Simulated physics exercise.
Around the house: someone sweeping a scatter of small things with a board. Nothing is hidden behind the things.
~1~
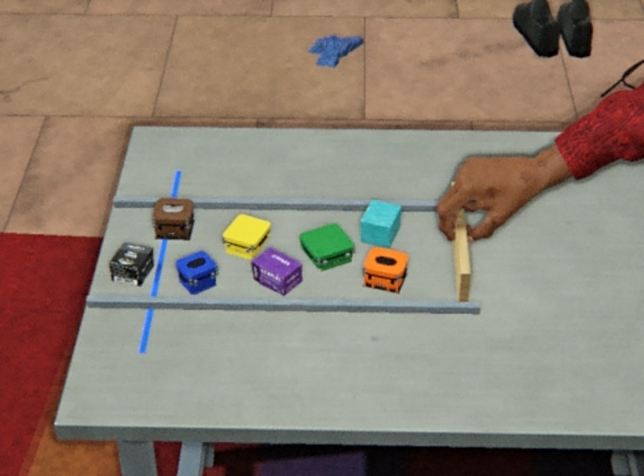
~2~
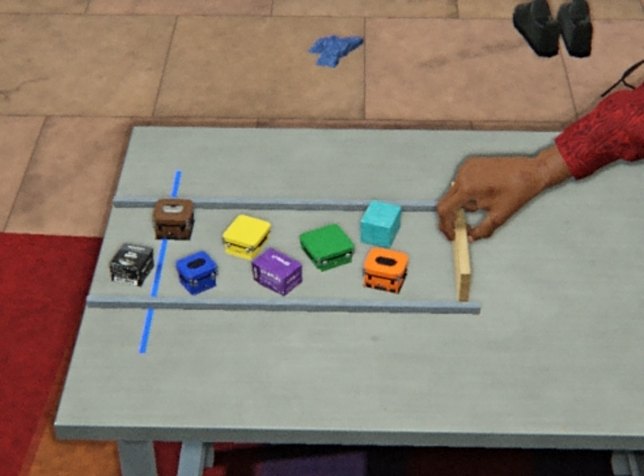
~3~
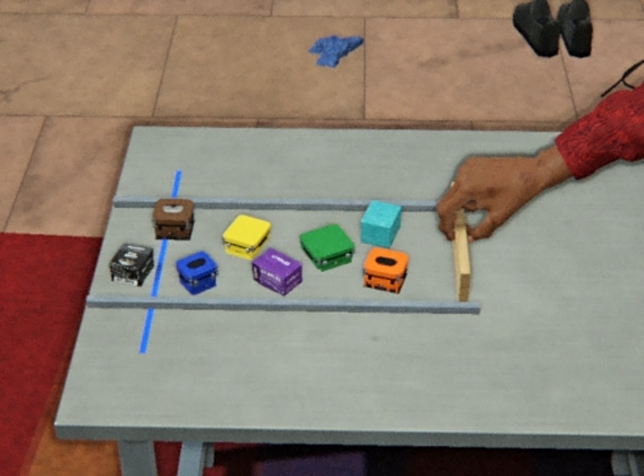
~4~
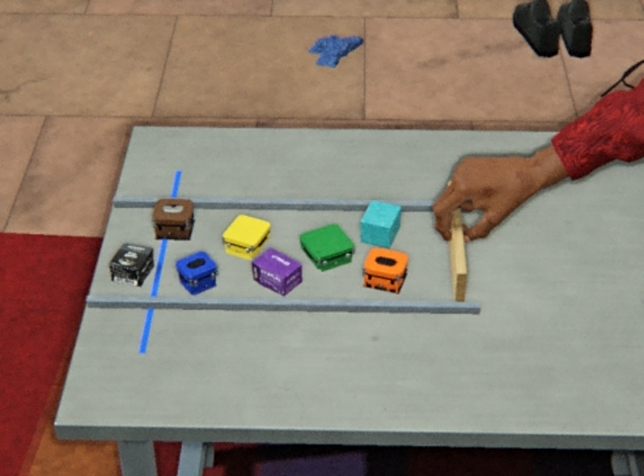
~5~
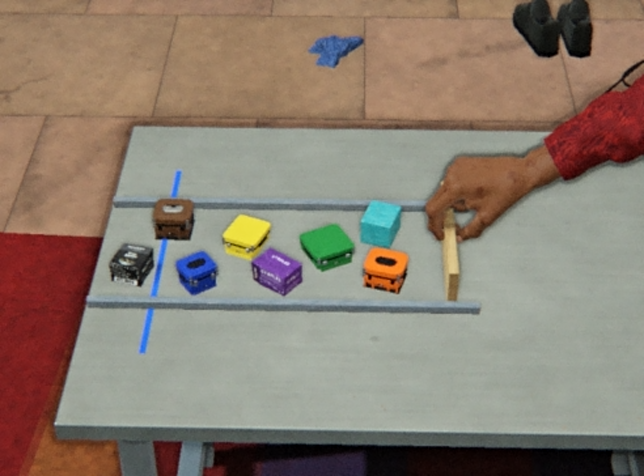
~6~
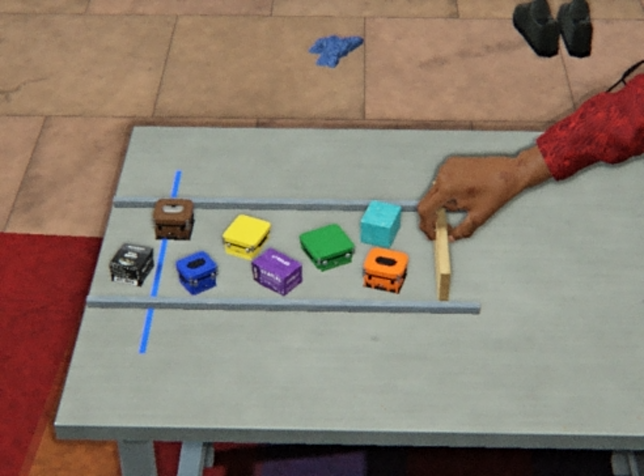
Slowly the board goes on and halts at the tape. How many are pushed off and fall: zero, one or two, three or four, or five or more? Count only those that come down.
The number that fall off is three or four.
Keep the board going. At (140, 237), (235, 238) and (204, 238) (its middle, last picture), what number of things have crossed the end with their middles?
The counts: 6, 0 and 0.
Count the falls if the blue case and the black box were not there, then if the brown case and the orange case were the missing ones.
The counts: 1 and 1.
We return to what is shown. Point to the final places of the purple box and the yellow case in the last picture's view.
The purple box at (94, 270), the yellow case at (117, 220).
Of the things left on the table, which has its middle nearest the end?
That is the purple box.
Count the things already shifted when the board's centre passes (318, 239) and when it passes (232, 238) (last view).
5 and 8.
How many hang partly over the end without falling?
3 of them.
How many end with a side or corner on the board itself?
That makes 2.
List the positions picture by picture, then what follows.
The first frame shows black box (132, 264); brown case (174, 219); blue case (197, 274); board (460, 241); tape (162, 254).
The second frame shows brown case (174, 219); yellow case (247, 238).
The third frame shows blue case (197, 274); purple box (277, 272).
The fourth frame shows black box (132, 264); board (456, 241).
The fifth frame shows brown case (174, 219); green case (327, 248).
The sixth frame shows black box (132, 264); brown case (174, 219); blue case (197, 274); board (440, 241); tape (162, 254).
Early on, none off yet; black box at rest near (132, 264); brown case at rest near (174, 219); blue case at rest near (197, 274).
Finally, the number that fall off is three or four; lost, blue case, brown case and black box.
